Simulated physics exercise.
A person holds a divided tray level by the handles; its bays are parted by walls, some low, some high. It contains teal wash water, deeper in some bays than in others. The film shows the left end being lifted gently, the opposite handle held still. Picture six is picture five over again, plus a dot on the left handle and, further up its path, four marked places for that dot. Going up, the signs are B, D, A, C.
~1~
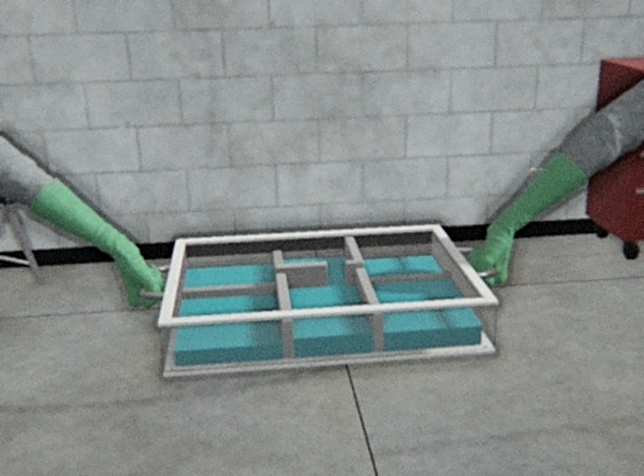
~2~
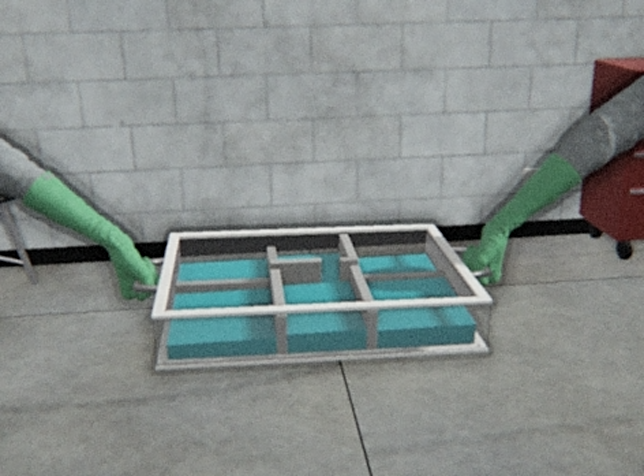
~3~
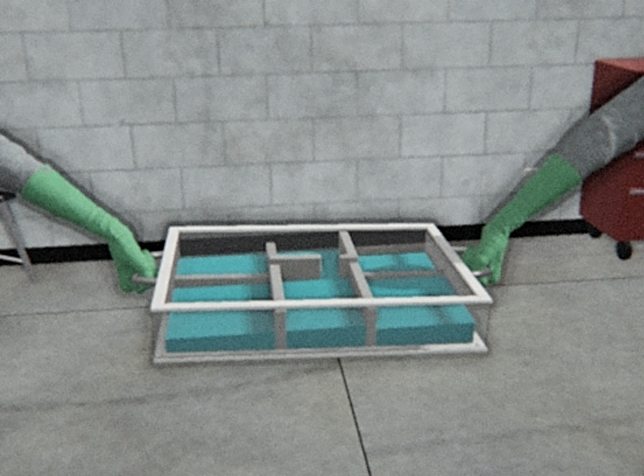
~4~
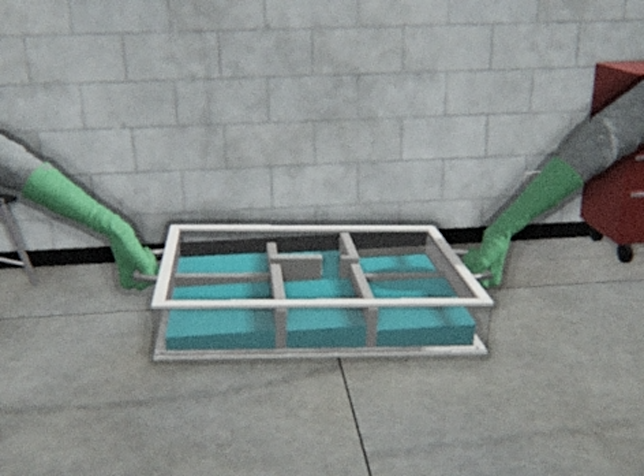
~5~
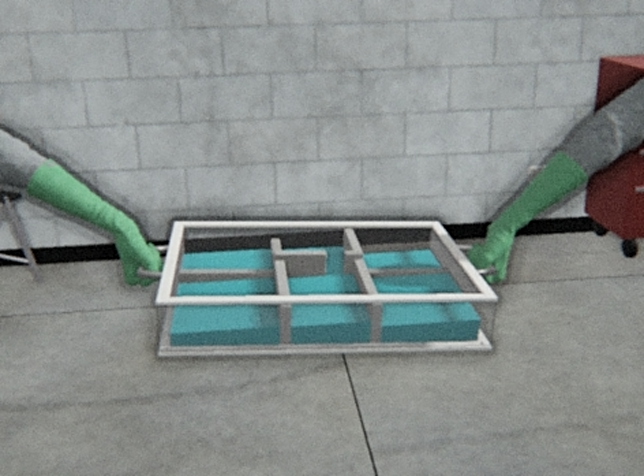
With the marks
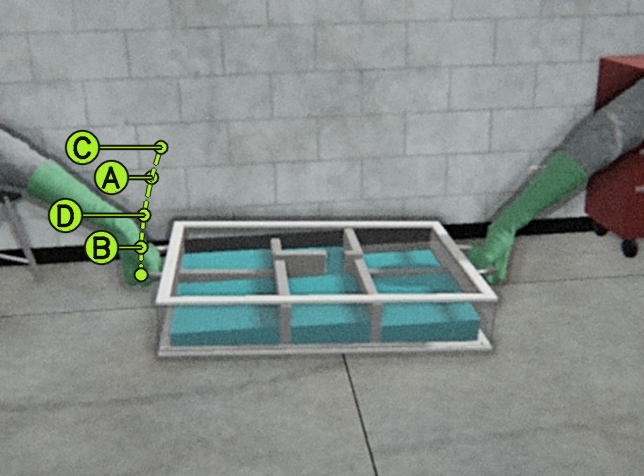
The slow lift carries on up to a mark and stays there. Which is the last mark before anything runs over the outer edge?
C.
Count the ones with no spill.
All of the four.
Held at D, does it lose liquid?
No, not at all.
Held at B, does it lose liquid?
No.
On the marked copy, A at (151, 177); B at (141, 247); C at (160, 147); D at (143, 215).
With A, nothing spills; the front right bay holds the most.
With B, nothing spills; the front right bay holds the most.
With C, nothing spills; the front right bay holds the most.
With D, nothing spills; the front right bay holds the most.
